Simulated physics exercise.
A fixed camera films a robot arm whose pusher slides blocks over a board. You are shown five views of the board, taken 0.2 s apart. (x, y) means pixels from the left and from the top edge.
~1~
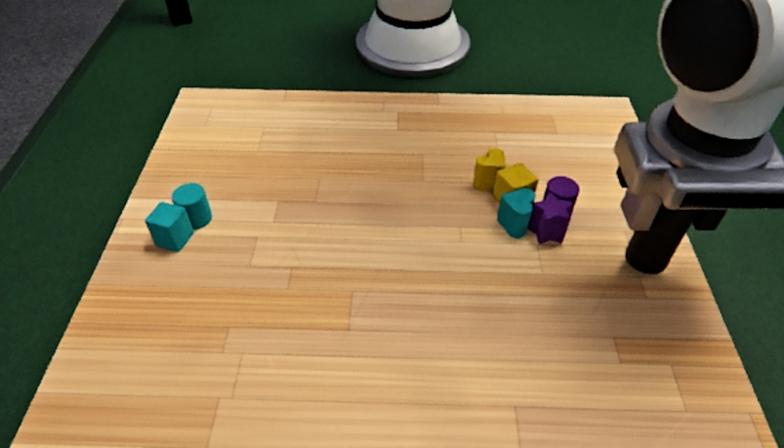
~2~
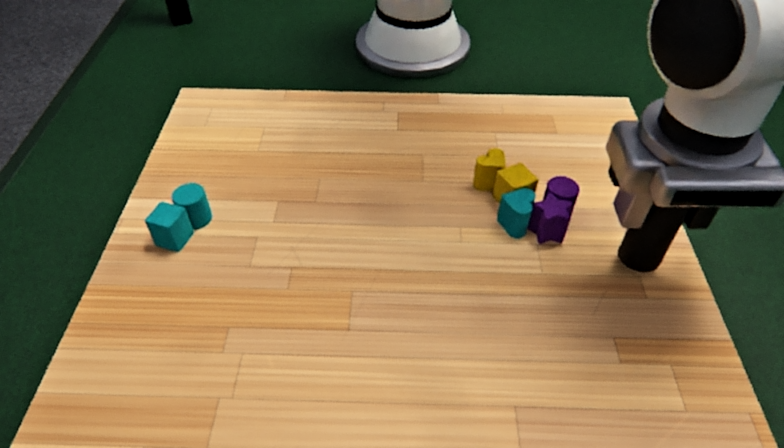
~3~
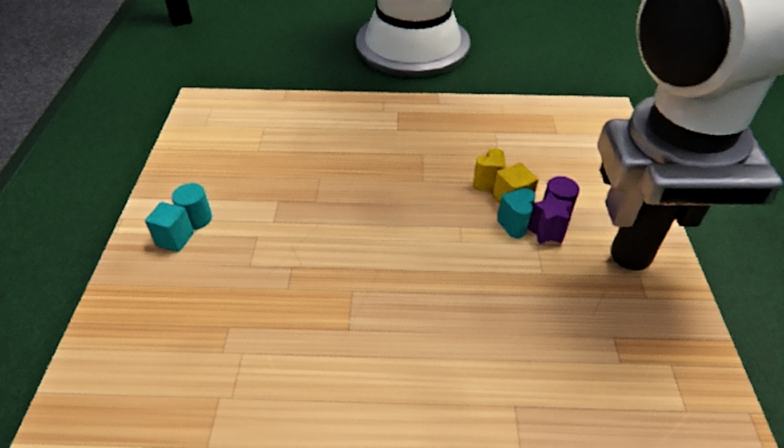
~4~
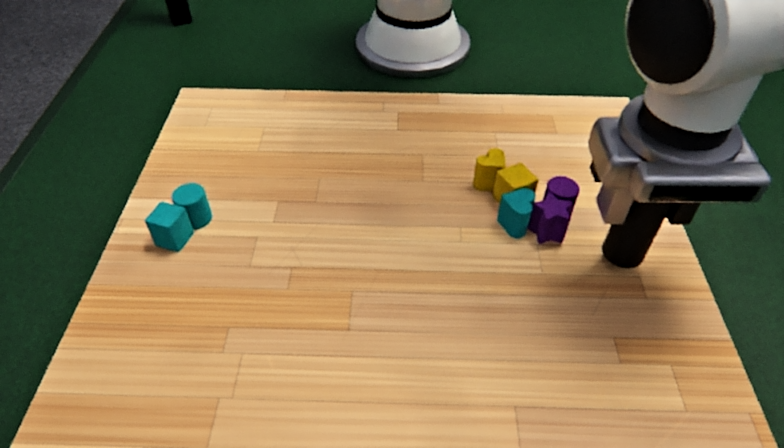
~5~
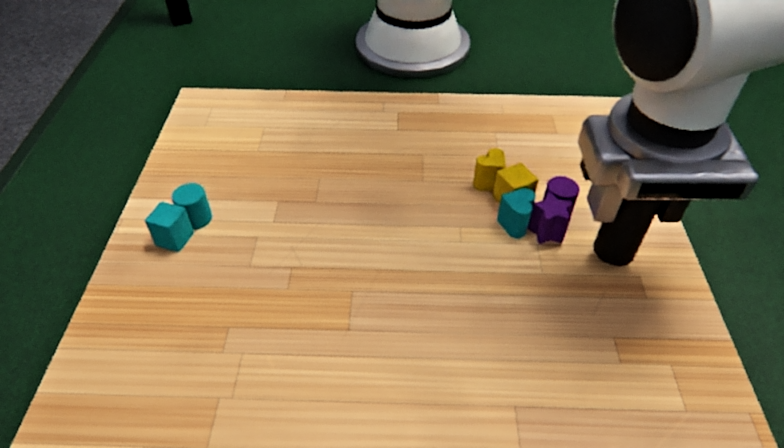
The robot arm slid its black tip slightly left across the wooden board, nearing the yellow, turquoise and purple blocks, while those and the two turquoise blocks on the left stayed still.
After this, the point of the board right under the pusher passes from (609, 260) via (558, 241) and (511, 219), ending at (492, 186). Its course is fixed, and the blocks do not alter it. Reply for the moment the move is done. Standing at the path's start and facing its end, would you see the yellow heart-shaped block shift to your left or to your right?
Picture yourself facing from the start of the path to its end: The yellow heart-shaped block moves off to your right.
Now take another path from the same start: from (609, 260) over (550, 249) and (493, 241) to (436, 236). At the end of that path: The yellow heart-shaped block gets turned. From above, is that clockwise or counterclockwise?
Against the clock.
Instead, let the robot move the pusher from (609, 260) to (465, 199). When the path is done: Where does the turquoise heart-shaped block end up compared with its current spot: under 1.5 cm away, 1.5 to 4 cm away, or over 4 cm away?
Beyond 4 cm.
On the path given first. One third of the way, pusher at (560, 231); yellow heart-shaped block at (491, 153), turned 15° anticlockwise; yellow square block at (512, 172), turned 35° clockwise; turquoise heart-shaped block at (504, 194), turned 35° anticlockwise; purple star at (533, 196), turned 15° clockwise.
Two thirds of the way, pusher at (513, 209); yellow heart-shaped block at (476, 136); yellow square block at (488, 154), turned 40° clockwise; turquoise heart-shaped block at (474, 185), turned 75° anticlockwise; purple star at (495, 174), turned 40° clockwise.
At the end, pusher at (494, 177); yellow heart-shaped block at (463, 111); yellow square block at (467, 126), turned 35° clockwise; turquoise heart-shaped block at (466, 182), turned 110° anticlockwise; purple star at (475, 144), turned 40° clockwise; purple cylinder still.
